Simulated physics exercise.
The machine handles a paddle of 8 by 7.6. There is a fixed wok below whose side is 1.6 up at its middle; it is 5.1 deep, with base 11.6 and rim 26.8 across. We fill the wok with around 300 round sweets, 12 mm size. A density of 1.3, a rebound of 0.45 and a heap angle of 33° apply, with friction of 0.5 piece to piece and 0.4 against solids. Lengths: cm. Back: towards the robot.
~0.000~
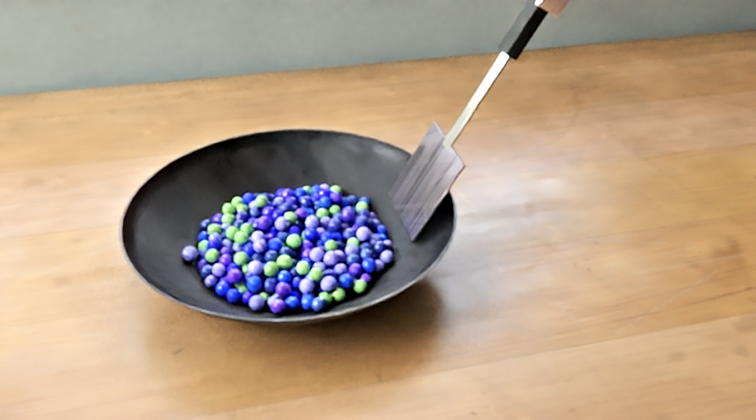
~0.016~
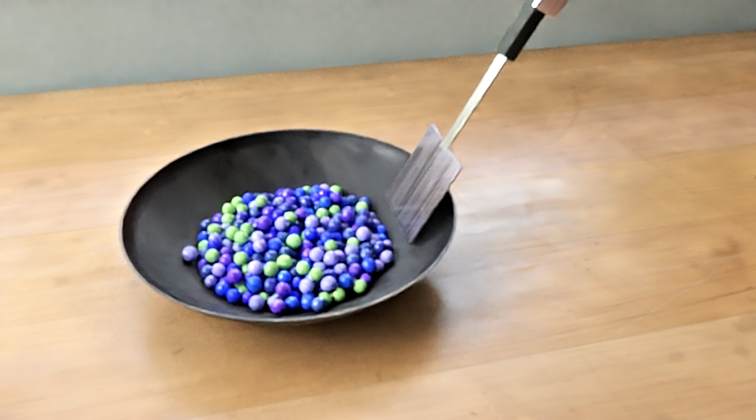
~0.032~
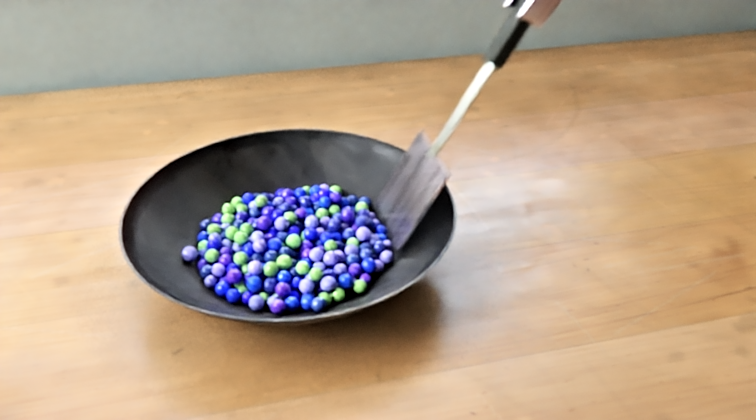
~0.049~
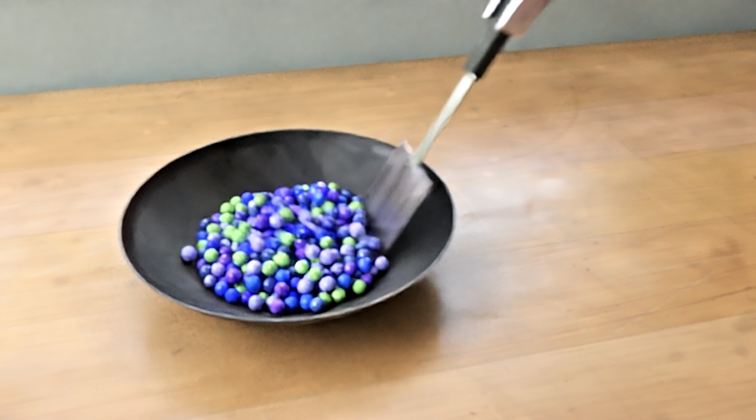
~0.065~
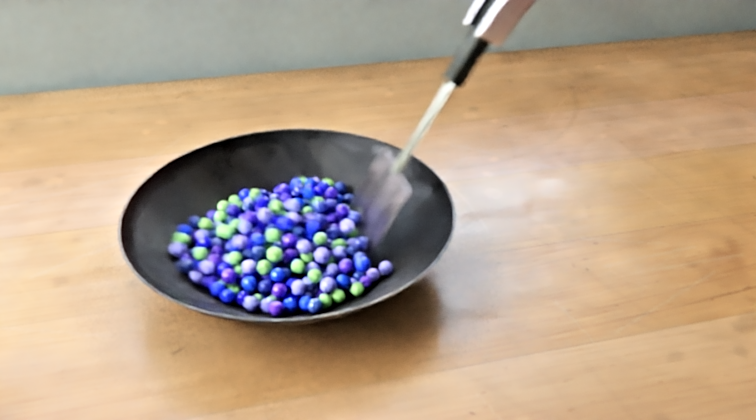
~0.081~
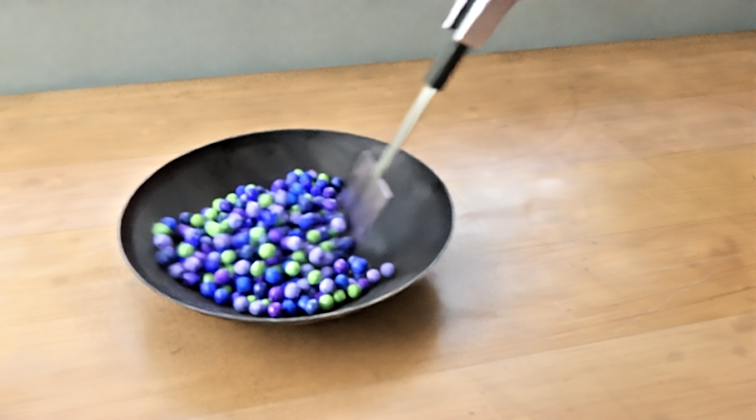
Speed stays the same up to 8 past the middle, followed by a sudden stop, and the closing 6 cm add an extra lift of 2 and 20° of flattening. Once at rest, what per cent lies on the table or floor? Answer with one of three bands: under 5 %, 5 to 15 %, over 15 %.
Over 15 %.
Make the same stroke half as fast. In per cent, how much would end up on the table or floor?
Roughly 5 per cent, I'd say.
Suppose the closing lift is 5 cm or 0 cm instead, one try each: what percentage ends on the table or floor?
Result, in order: Approx. 15 % and 20 %.
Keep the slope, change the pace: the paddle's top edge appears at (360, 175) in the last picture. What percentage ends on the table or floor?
I'd say around 40 per cent.
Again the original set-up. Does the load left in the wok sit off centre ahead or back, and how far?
Offset forward: Around 4.0 cm.
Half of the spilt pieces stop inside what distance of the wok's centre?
Looks like roughly 24 centimetres to me.
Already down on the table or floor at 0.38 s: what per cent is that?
Share at that moment: About 20 %.
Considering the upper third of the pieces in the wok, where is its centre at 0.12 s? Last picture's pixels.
Around (234, 236).
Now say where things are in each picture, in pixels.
In the first picture, the paddle top edge at (449, 142), sloping 60°; upper third of the load around (292, 236), from x 190 to 385, top at y 190; 302 in the wok.
In the second picture, the paddle top edge at (447, 144), sloping 60°; upper third of the load around (292, 236), from x 190 to 385, top at y 190.
In the third picture, the paddle top edge at (434, 152), sloping 60°; upper third of the load around (292, 236), from x 190 to 385, top at y 190.
In the fourth picture, the paddle top edge at (416, 162), sloping 60°; upper third of the load around (302, 234), from x 190 to 380, top at y 190.
In the fifth picture, the paddle top edge at (397, 169), sloping 60°; upper third of the load around (279, 231), from x 180 to 385, top at y 185.
In the sixth picture, the paddle top edge at (378, 173), sloping 60°; upper third of the load around (269, 235), from x 160 to 390, top at y 175; 302 in the wok.
After 0.12 s, sloping 60°, highest piece 6 above the table; 302 in the wok.
After 0.16 s, sloping 53°, highest piece 7 above the table; 300 in the wok, 2 on the blade or in flight.
After 0.38 s, sloping 40°, highest piece 6 above the table; 232 in the wok, 63 on the table or floor, 7 on the blade or in flight.
After 1.43 s, sloping 40°, highest piece 5 above the table; 231 in the wok, 71 on the table or floor.
In the end, 231 in the wok, 71 on the table or floor. That is 24 % on the table or floor.
